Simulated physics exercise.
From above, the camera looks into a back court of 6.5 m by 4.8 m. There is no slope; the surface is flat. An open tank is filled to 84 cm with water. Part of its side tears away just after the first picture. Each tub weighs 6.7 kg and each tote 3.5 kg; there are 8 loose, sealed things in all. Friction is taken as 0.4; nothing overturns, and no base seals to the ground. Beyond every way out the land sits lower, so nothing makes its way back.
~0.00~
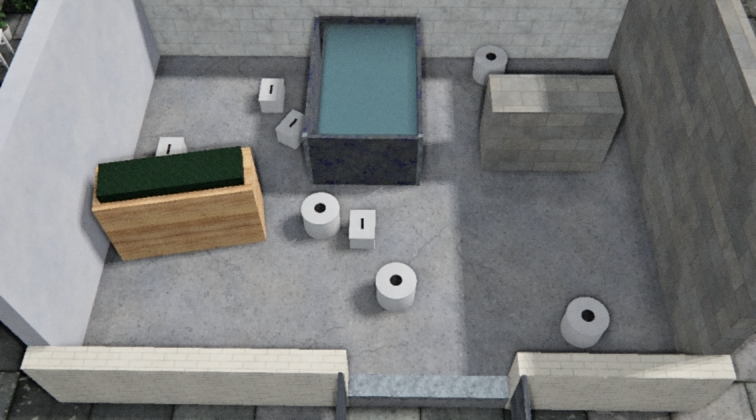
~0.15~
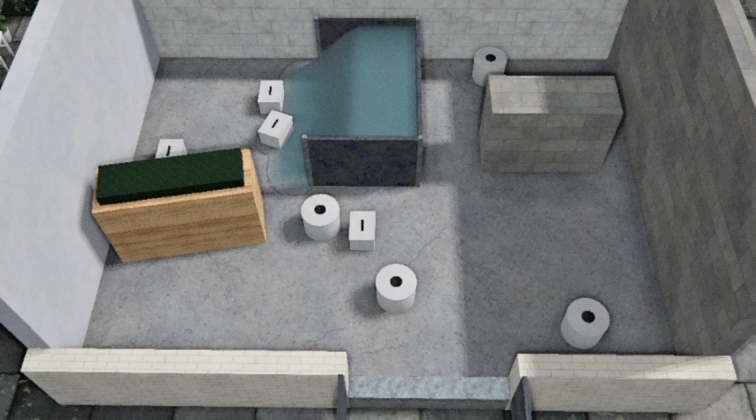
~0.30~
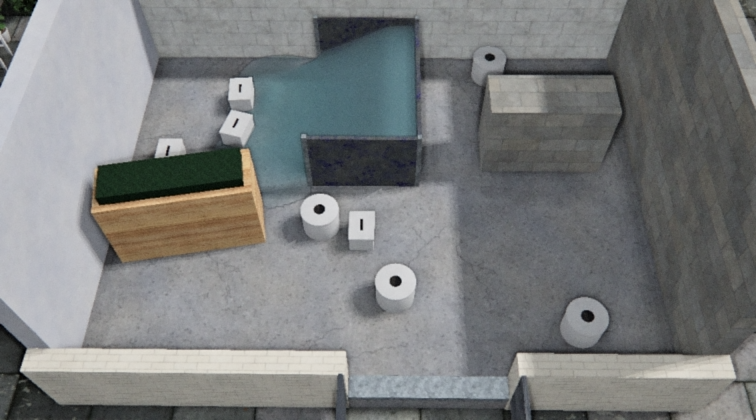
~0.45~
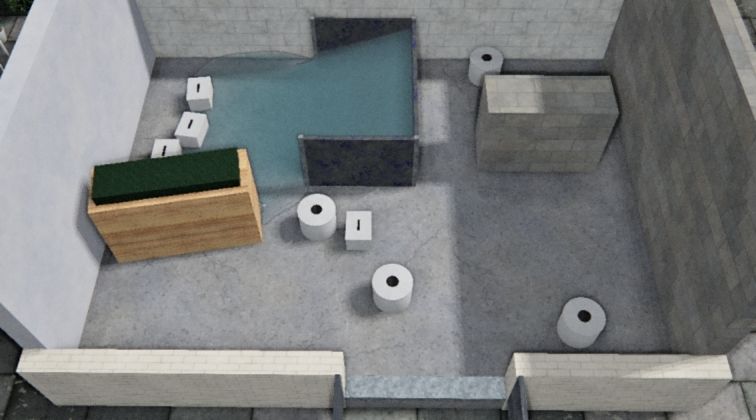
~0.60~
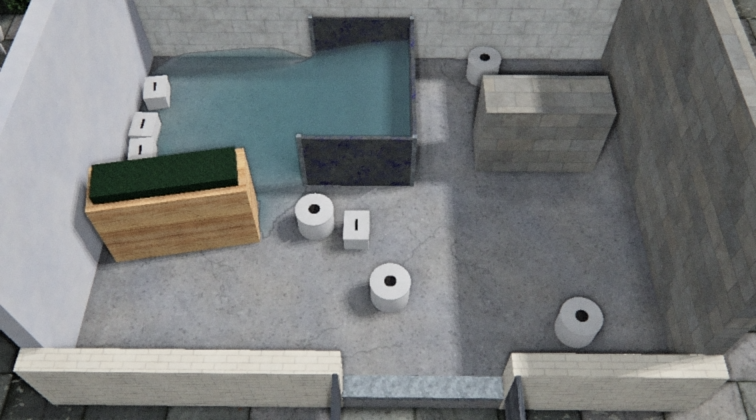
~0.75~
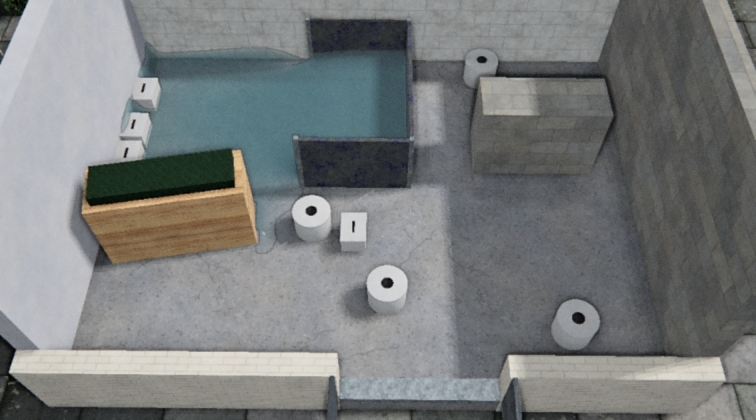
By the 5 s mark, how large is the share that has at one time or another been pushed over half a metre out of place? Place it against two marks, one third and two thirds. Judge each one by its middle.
At or past two thirds.
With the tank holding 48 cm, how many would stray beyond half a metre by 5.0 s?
Count under that change: 5.
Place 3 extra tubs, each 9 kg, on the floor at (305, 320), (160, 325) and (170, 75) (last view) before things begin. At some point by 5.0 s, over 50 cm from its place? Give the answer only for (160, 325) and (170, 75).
In order: Within it, beyond it.
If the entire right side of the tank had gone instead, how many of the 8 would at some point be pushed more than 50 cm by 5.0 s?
That gives 3 of them.
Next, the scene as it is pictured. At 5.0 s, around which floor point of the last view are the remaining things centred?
Averaged position, last view: Near pixel (389, 222).
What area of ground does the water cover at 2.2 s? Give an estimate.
About 12 m2.
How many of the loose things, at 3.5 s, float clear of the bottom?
By my count, 4.
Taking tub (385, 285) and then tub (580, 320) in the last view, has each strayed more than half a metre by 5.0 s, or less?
Result, in order: Exceeded; not exceeded.
After 1.1 s 2 of 8 are over 50 cm from their spots; 3 afloat.
After 2.2 s 2 of 8 are over 50 cm from their spots; 3 afloat.
After 3.5 s 4 of 8 are over 50 cm from their spots; 4 afloat.
After 5.0 s 5 of 8 are over 50 cm from their spots, and 6 have been at some point; 4 afloat.
